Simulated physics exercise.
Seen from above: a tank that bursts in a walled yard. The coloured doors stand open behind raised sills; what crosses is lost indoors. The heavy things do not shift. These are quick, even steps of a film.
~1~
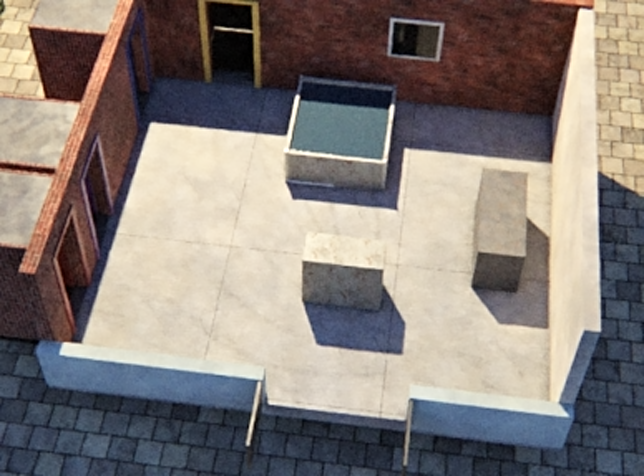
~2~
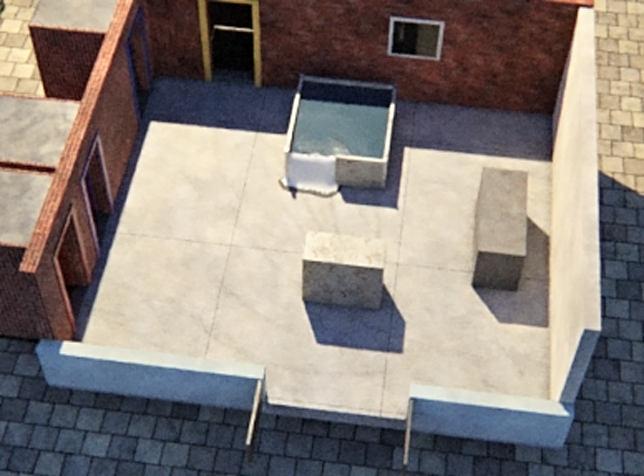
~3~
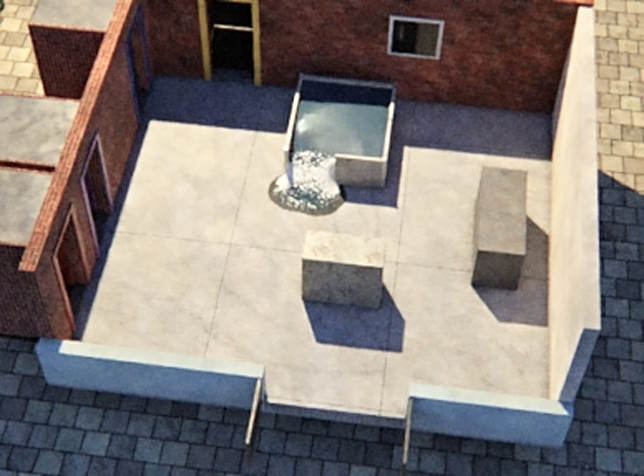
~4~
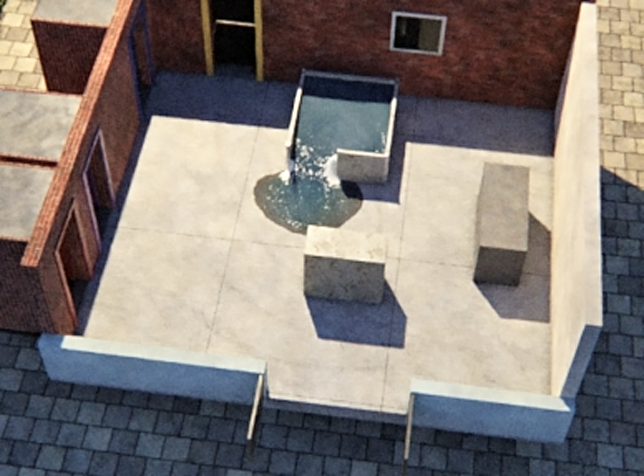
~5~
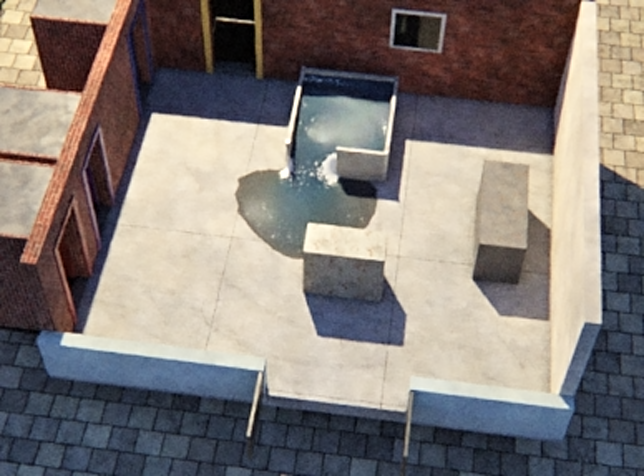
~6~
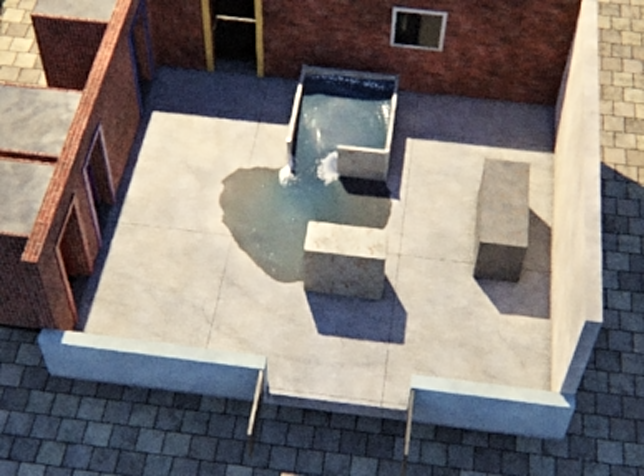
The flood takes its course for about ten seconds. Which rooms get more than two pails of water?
One by one: The yellow door admits no more than that; the purple door lets in a lot; the blue door admits no more than that; the red door lets in a lot.
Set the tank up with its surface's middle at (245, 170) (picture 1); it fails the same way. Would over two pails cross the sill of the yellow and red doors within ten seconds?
Yellow is under; red takes more.
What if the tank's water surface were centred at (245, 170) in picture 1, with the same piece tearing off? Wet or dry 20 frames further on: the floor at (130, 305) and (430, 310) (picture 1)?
In that order: Wet, free of water.
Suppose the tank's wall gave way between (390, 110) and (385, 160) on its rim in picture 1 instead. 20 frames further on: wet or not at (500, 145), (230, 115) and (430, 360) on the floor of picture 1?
As listed: Under water, free of water, wet.
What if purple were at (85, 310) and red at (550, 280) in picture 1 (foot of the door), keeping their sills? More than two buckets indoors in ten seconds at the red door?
The red one is under.
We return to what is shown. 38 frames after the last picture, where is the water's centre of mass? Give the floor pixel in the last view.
Near (286, 231).
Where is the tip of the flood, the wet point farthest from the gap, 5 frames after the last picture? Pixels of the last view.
Near (227, 374).
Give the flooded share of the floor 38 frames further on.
Roughly 65 per cent.
A moment on, water covers 25 % of the floor; the yellow door not reached, the purple door not reached, the blue door not reached, the red door not reached.
Next, water covers 40 % of the floor; the yellow door not reached, the purple door wet at the sill, nothing in, the blue door not reached, the red door wet at the sill, nothing in.
Then, water covers 45 % of the floor; the yellow door not reached, the purple door under two buckets in, the blue door not reached, the red door over two buckets in.
Later, water covers 65 % of the floor; the yellow door not reached, the purple door over two buckets in, the blue door not reached, the red door far over two buckets in.
In the end, water covers 90 % of the floor; the yellow door wet at the sill, nothing in, the purple door over two buckets in, the blue door wet at the sill, nothing in, the red door far over two buckets in.
